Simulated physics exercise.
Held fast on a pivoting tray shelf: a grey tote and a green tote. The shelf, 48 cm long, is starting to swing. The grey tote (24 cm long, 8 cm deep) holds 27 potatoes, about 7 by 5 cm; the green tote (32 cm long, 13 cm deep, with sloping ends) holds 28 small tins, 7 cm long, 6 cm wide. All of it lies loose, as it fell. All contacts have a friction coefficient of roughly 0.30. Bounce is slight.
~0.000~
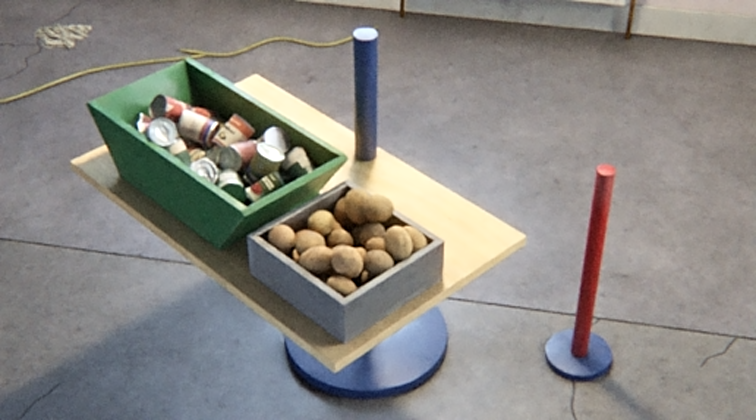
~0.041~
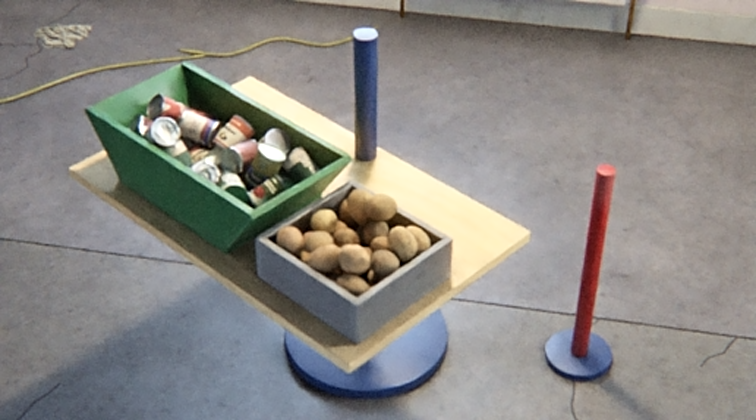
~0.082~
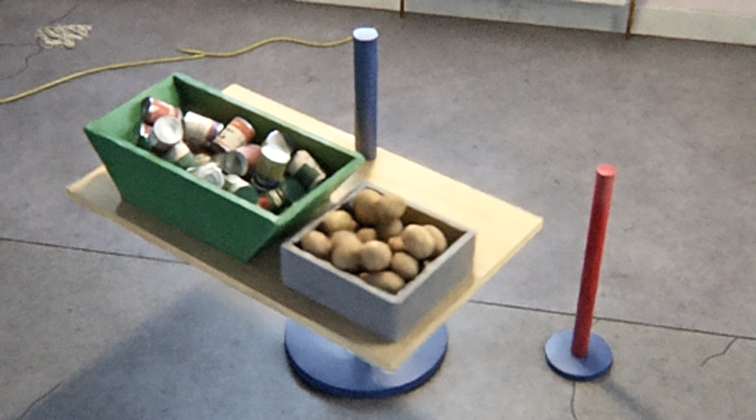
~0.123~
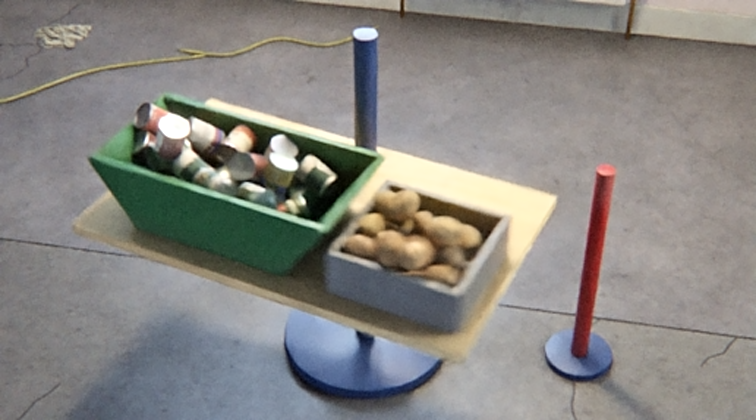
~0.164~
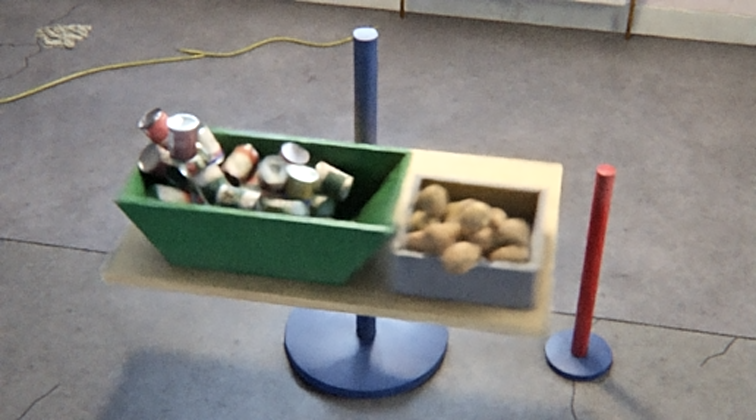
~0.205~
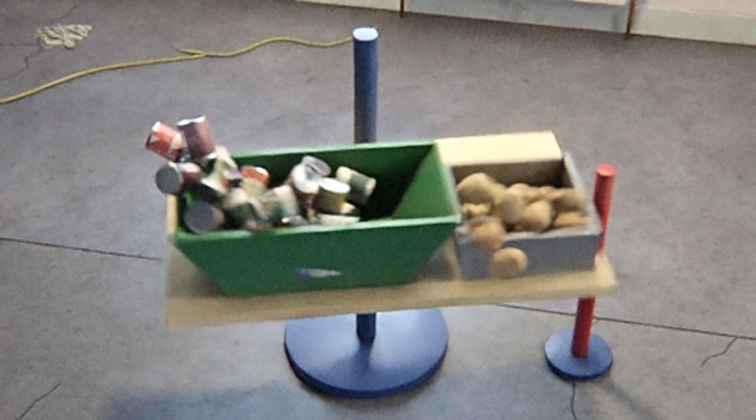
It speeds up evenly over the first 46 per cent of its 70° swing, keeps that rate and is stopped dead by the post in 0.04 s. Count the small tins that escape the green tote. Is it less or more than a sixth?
The green tote loses more than a sixth of its small tins.
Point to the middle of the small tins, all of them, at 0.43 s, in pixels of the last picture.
Around (402, 219).
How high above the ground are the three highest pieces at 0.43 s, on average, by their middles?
About 86 cm.
After 0.23 s, the shelf hits the red post.
After 0.31 s, grey tote 21 in, 6 out and green tote 23 in, 5 out.
After 0.43 s, grey tote 18 in, 9 out and green tote 20 in, 8 out.
After 0.65 s, grey tote 17 in, 10 out and green tote 19 in, 9 out.
Final count (at 1.08 s), grey tote 17 in, 10 out and green tote 19 in, 9 out. Asked share, 9 of 28, 32 per cent.
